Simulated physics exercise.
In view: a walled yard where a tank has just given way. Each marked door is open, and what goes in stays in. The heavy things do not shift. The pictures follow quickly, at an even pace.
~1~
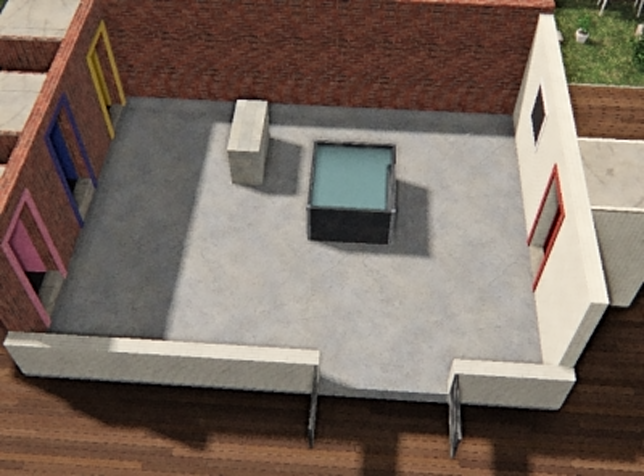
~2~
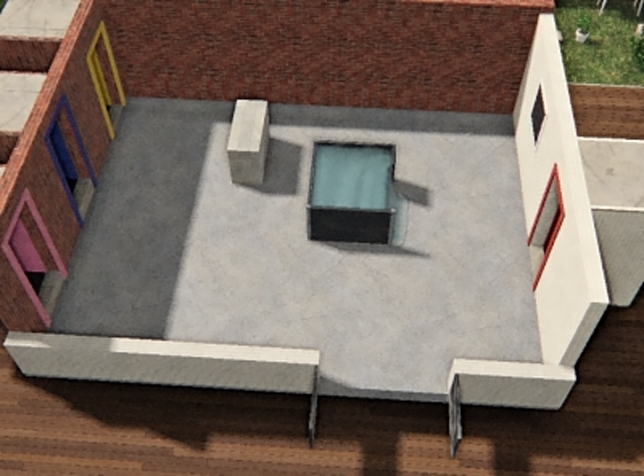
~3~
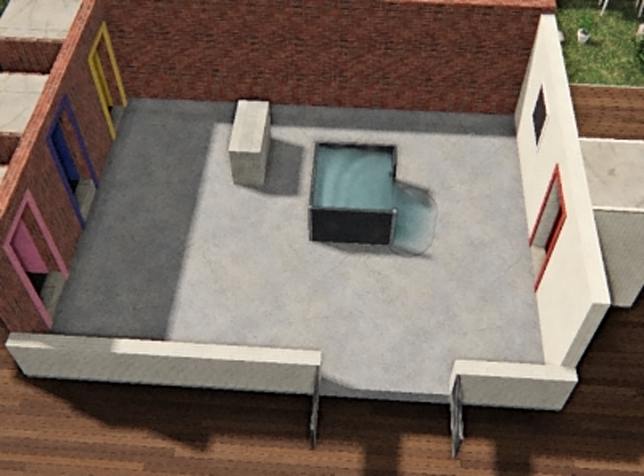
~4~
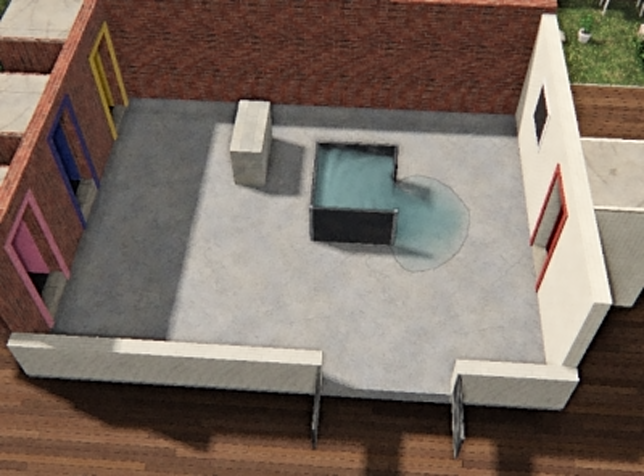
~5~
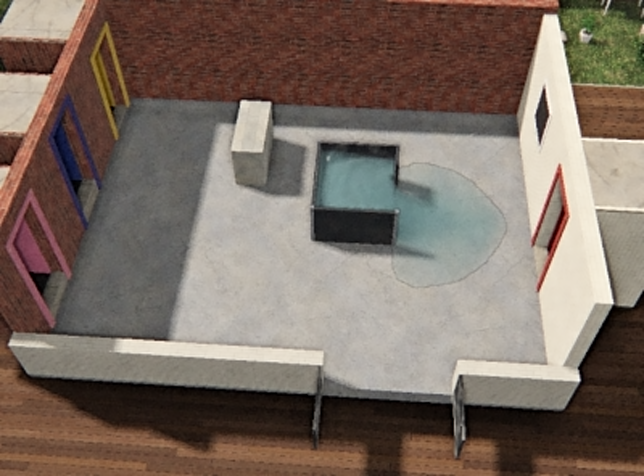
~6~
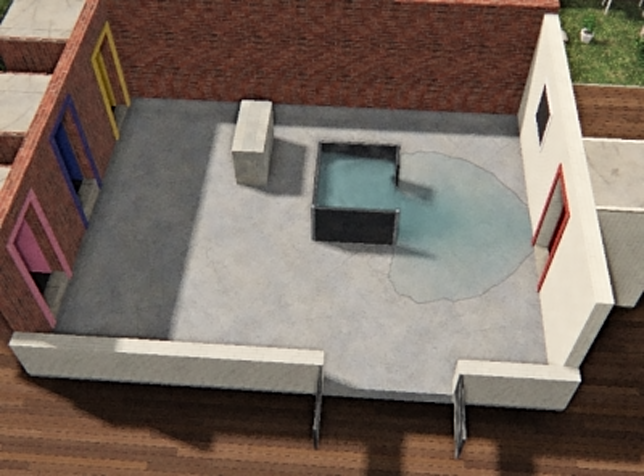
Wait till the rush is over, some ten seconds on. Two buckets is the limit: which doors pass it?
In the end: The red door lets in a lot; the pink door admits no more than that; the yellow door admits no more than that; the blue door admits no more than that.
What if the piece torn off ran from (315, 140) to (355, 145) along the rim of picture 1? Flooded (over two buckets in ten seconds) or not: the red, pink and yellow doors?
One by one: The red door is under, the pink door is under, the yellow door goes over.
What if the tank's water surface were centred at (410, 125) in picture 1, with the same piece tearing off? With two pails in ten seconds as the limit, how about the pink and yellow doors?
Then: The pink one keeps below it; the yellow one takes more.
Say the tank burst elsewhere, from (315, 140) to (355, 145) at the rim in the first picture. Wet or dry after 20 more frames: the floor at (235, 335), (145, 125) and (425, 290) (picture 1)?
One after the other: Clear, covered, clear.
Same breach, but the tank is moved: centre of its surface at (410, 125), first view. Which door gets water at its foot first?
First comes the red-painted one.
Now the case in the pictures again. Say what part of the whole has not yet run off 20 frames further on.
Roughly 86 per cent.
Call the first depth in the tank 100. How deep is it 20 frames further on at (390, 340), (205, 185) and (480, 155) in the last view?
In that order: 4, 0 and 8 per cent.
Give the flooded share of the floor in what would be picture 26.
Roughly 35 per cent.
A moment on, water covers 20 % of the floor; the red door over two buckets in, the pink door not reached, the yellow door not reached, the blue door not reached.
Next, water covers 20 % of the floor; the red door far over two buckets in, the pink door not reached, the yellow door not reached, the blue door not reached.
Then, water covers 35 % of the floor; the red door far over two buckets in, the pink door not reached, the yellow door not reached, the blue door not reached.
Later, water covers 65 % of the floor; the red door far over two buckets in, the pink door not reached, the yellow door not reached, the blue door not reached.
In the end, water covers 90 % of the floor; the red door far over two buckets in, the pink door wet at the sill, nothing in, the yellow door wet at the sill, nothing in, the blue door not reached.
